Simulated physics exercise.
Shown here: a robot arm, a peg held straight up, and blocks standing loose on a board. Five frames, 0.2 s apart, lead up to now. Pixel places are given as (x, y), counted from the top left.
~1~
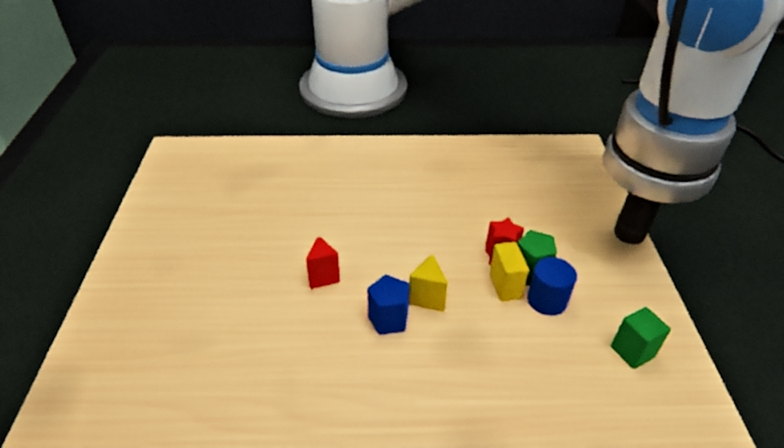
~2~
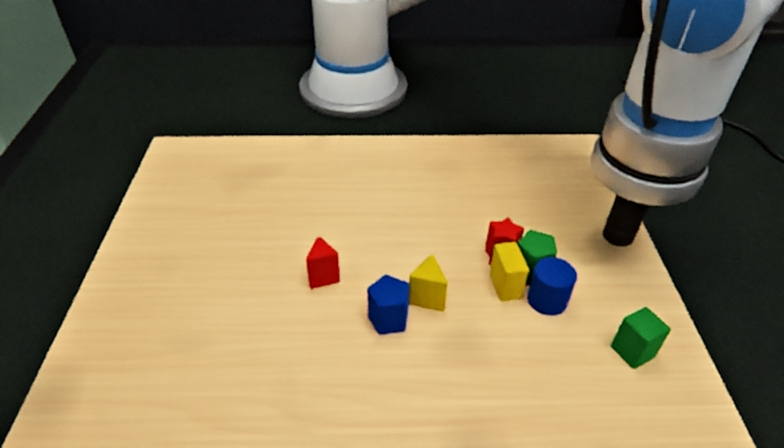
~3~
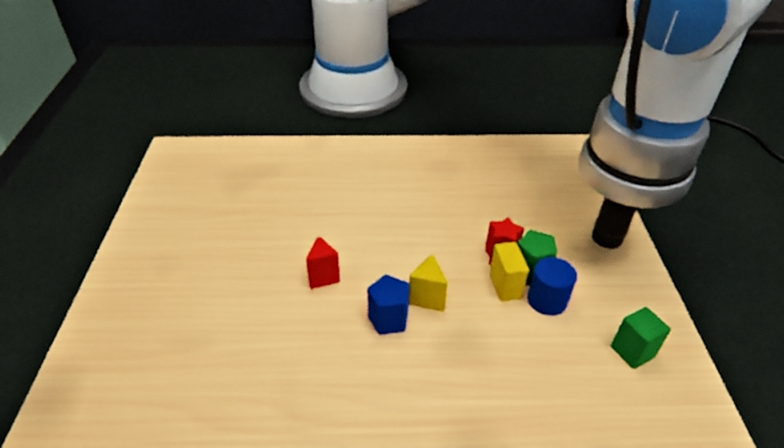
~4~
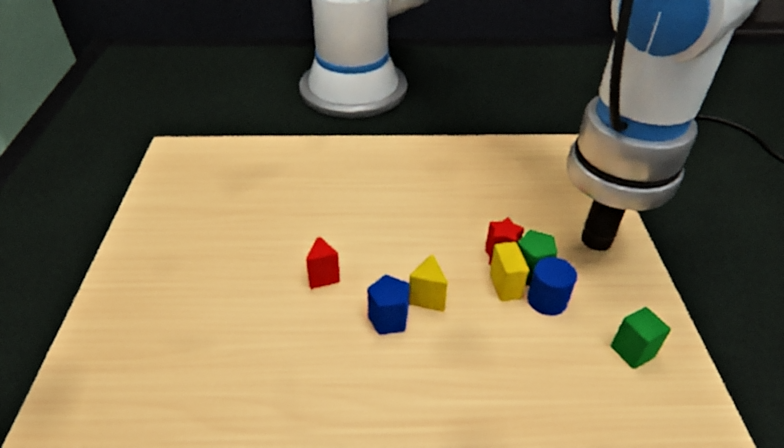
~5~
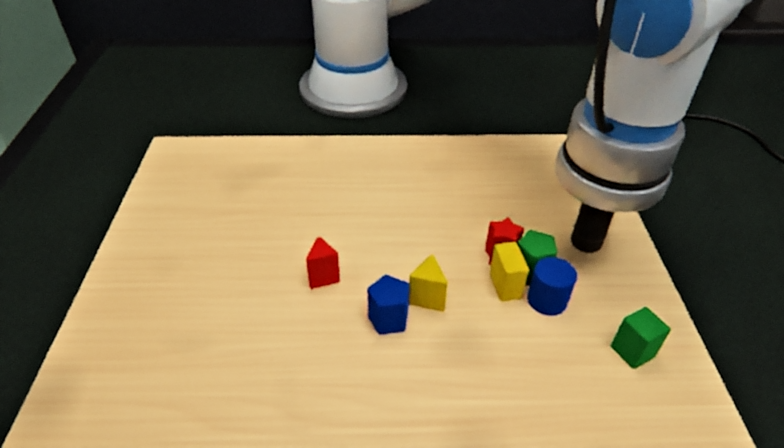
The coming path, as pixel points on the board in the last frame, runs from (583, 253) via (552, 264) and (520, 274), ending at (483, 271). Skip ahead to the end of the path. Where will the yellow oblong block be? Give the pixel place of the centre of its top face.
At the end it should sit near (467, 284).
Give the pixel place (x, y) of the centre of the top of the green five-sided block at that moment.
Its top face will be centred at roughly (468, 261).
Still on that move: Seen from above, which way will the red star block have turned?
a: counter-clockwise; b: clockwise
The one that fits is b, clockwise.
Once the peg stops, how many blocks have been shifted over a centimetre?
I foresee three or more blocks being moved.
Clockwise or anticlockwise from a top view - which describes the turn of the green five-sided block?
Viewed from above: Anti-clockwise.
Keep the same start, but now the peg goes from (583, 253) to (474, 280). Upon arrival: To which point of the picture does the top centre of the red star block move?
So, by the moment the path ends, you'll find the top centre of the red star block at (482, 227).
On the path given first. One third of the way, peg (555, 254); yellow oblong block (508, 258), turned 15° anticlockwise; green five-sided block (529, 245).
Two thirds of the way, peg (522, 265); red star block (500, 227), turned 40° clockwise; yellow oblong block (478, 274), turned 30° anticlockwise; green five-sided block (496, 258).
At the end, peg (484, 261); red star block (491, 222), turned 70° clockwise; yellow oblong block (467, 284), turned 60° anticlockwise; green five-sided block (468, 261), turned 45° anticlockwise; blue circular block not moved.
